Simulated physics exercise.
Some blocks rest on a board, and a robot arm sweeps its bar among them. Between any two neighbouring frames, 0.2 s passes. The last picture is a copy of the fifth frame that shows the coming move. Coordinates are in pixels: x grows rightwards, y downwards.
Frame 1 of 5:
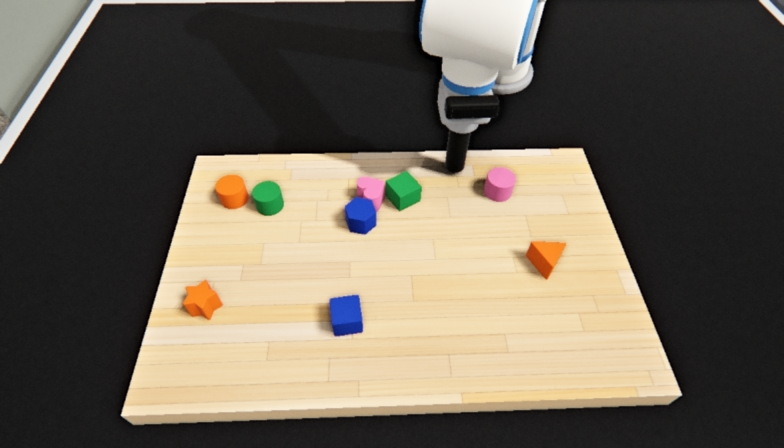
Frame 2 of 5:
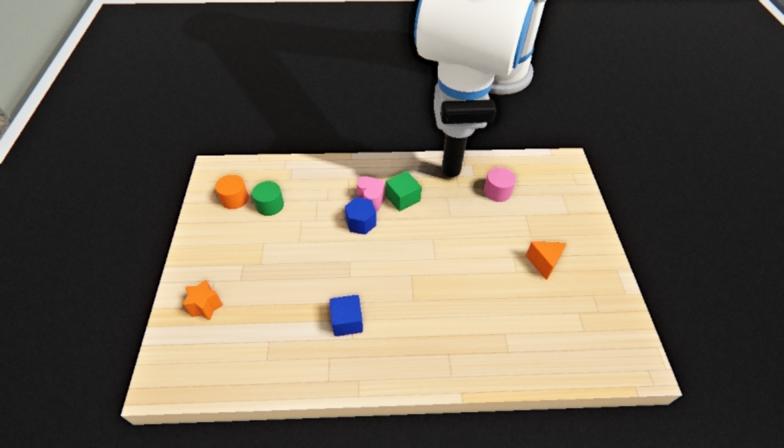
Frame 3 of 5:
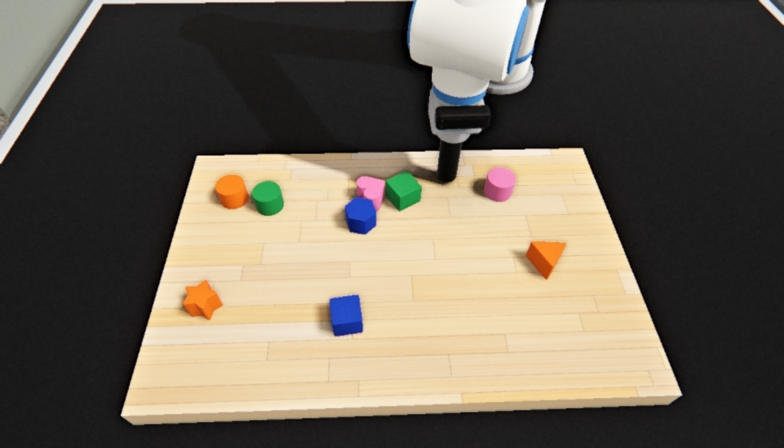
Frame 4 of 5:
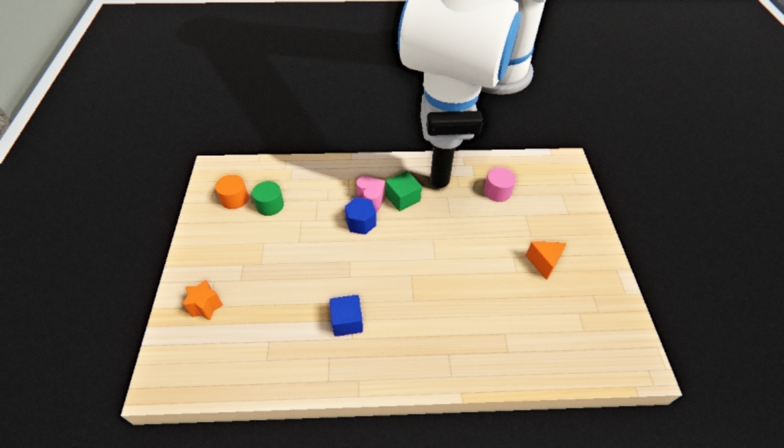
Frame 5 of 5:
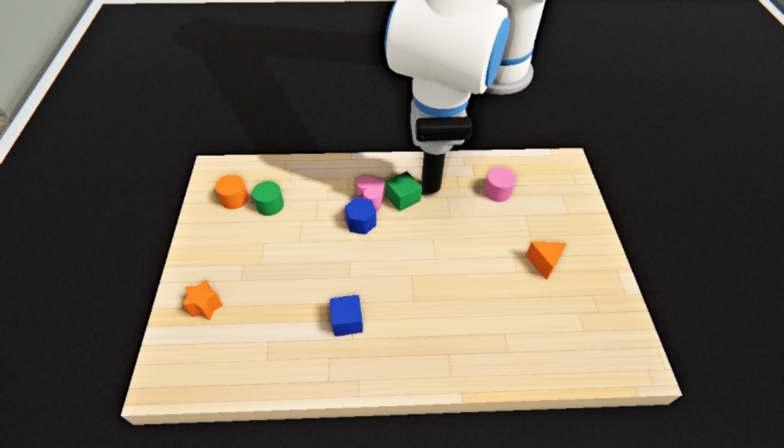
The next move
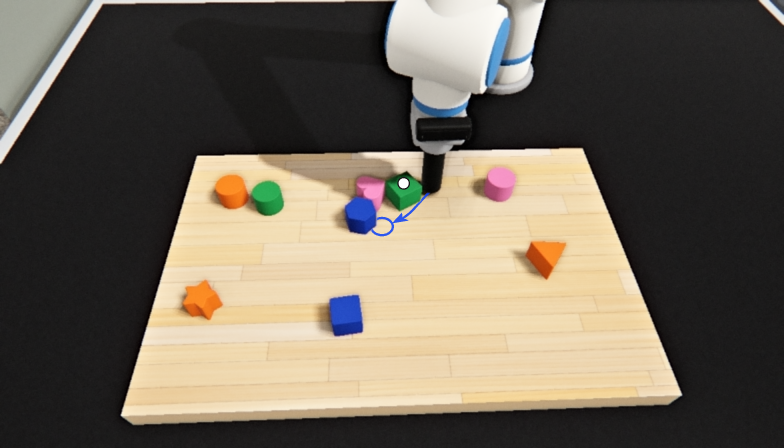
Robot arm lowering its black bar slowly leftward across a wooden board toward a green block, while the coloured blocks stay still.
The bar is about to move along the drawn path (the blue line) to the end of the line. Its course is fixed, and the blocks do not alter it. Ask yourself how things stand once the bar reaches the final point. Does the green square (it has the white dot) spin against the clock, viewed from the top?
No, I don't think so.
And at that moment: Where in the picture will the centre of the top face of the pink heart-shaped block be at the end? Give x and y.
Located at (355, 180).
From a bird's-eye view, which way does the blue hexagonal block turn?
It ends up turned anticlockwise.
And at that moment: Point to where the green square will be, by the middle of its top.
About (373, 193).
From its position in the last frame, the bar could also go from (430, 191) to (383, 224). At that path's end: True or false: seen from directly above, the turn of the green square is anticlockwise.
False.
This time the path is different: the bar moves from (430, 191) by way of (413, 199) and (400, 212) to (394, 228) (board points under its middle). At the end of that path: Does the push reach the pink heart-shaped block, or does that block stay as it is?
If the bar follows that path, the pink heart-shaped block ends up shifted.
Drawn move, from (430, 191) via (418, 205) and (403, 218), ending at (382, 226); the dot is on the green square.
The first path, step by step. One third of the way, bar at (418, 200); green square at (394, 187), turned 40° clockwise.
Two thirds of the way, bar at (402, 214); pink heart-shaped block at (360, 184), turned 25° clockwise; green square at (382, 194), turned 70° clockwise.
At the end, bar at (382, 222); blue hexagonal block at (353, 211), turned 20° anticlockwise; pink heart-shaped block at (355, 180), turned 40° clockwise; green square at (373, 193), turned 90° clockwise.
